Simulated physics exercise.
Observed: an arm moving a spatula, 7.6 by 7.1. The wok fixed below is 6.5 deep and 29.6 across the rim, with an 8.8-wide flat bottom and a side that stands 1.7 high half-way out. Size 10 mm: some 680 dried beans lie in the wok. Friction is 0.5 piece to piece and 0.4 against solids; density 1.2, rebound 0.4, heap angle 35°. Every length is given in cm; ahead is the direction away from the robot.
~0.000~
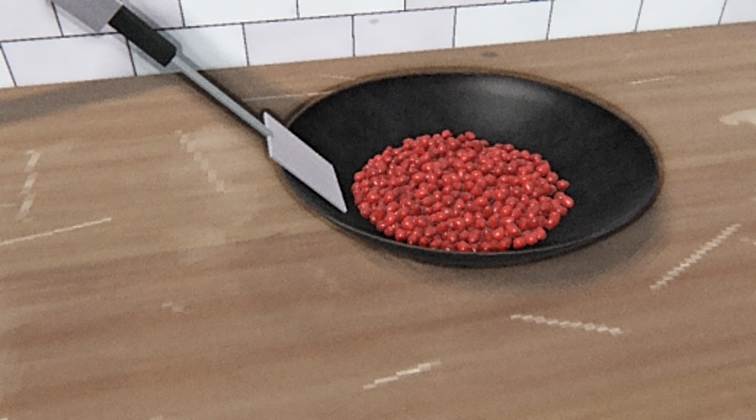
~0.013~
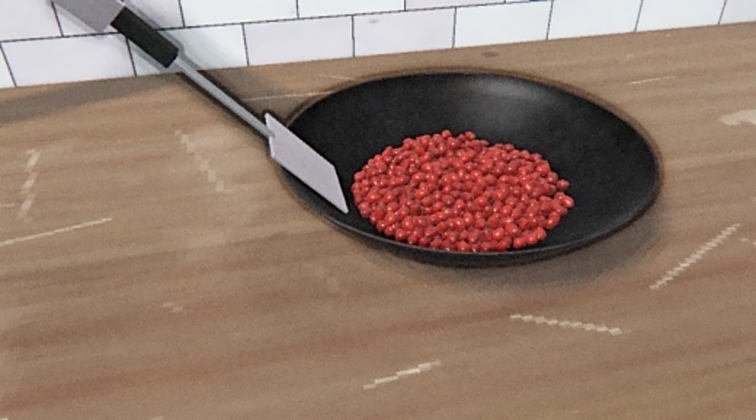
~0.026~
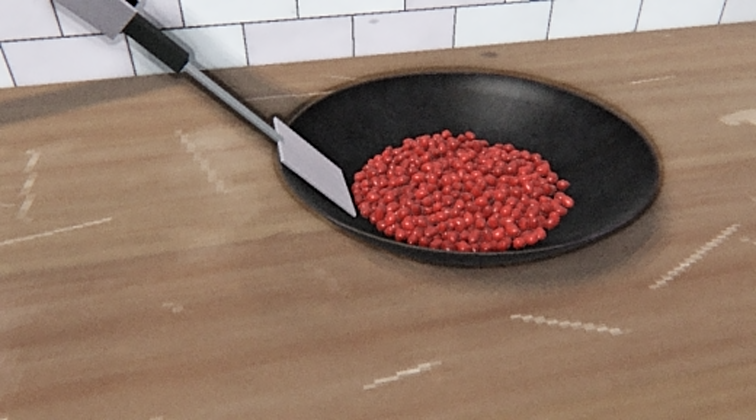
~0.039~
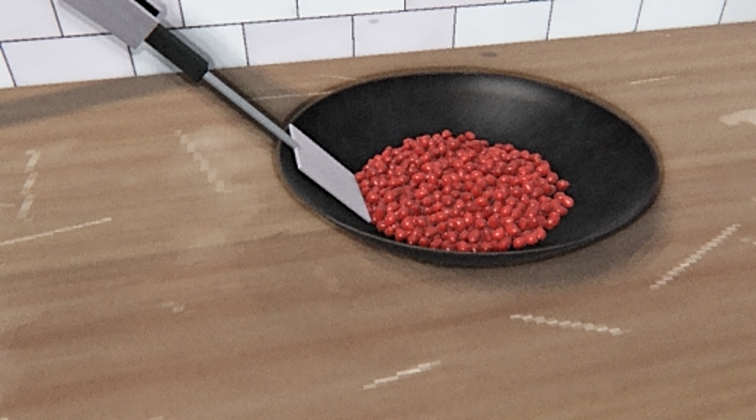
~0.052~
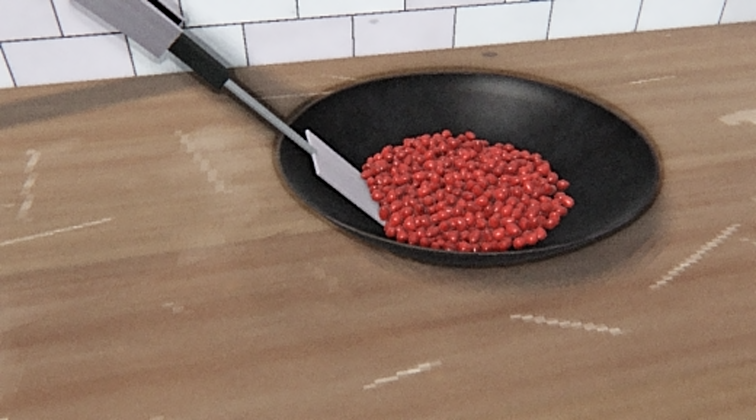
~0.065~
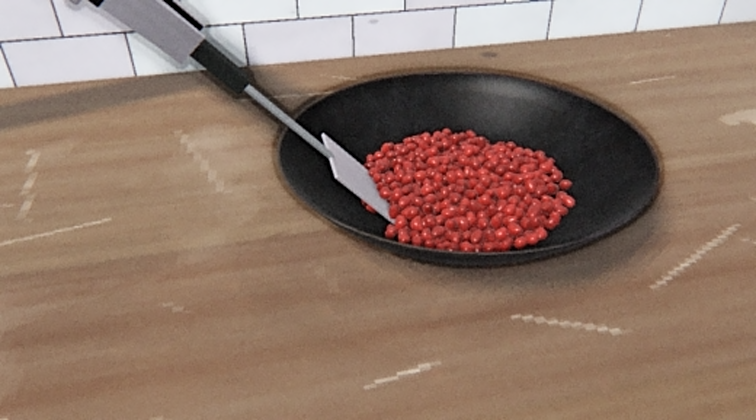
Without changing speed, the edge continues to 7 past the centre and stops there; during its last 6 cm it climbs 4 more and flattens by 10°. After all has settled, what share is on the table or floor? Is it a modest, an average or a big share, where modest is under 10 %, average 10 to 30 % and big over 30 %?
Average.
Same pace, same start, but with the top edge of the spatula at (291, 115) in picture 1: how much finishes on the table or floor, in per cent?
Spill: Approx. 15 per cent.
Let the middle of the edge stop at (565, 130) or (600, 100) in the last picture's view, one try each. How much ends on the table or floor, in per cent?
I'd say roughly 25 per cent, then roughly 40 per cent.
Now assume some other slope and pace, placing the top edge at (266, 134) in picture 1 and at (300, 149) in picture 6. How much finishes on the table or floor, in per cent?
Roughly 0 percent ends up there.
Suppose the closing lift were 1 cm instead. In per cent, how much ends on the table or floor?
Result: Approx. 5 %.
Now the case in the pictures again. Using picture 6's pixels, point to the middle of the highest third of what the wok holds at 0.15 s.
It is centred at about (526, 155).
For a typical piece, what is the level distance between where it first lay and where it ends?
I'd estimate close to 5 centimetres.
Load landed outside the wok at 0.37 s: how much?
Roughly 5 per cent.
After 0.11 s, sloping 48°, highest piece 6 above the table; 685 in the wok.
After 0.15 s, sloping 45°, highest piece 8 above the table; 684 in the wok, 1 on the blade or in flight.
After 0.37 s, sloping 38°, highest piece 9 above the table; 590 in the wok, 30 on the table or floor, 65 on the blade or in flight.
After 1.42 s, sloping 38°, highest piece 7 above the table; 590 in the wok, 95 on the table or floor.
In the end, 590 in the wok, 95 on the table or floor. That is 14 % on the table or floor.
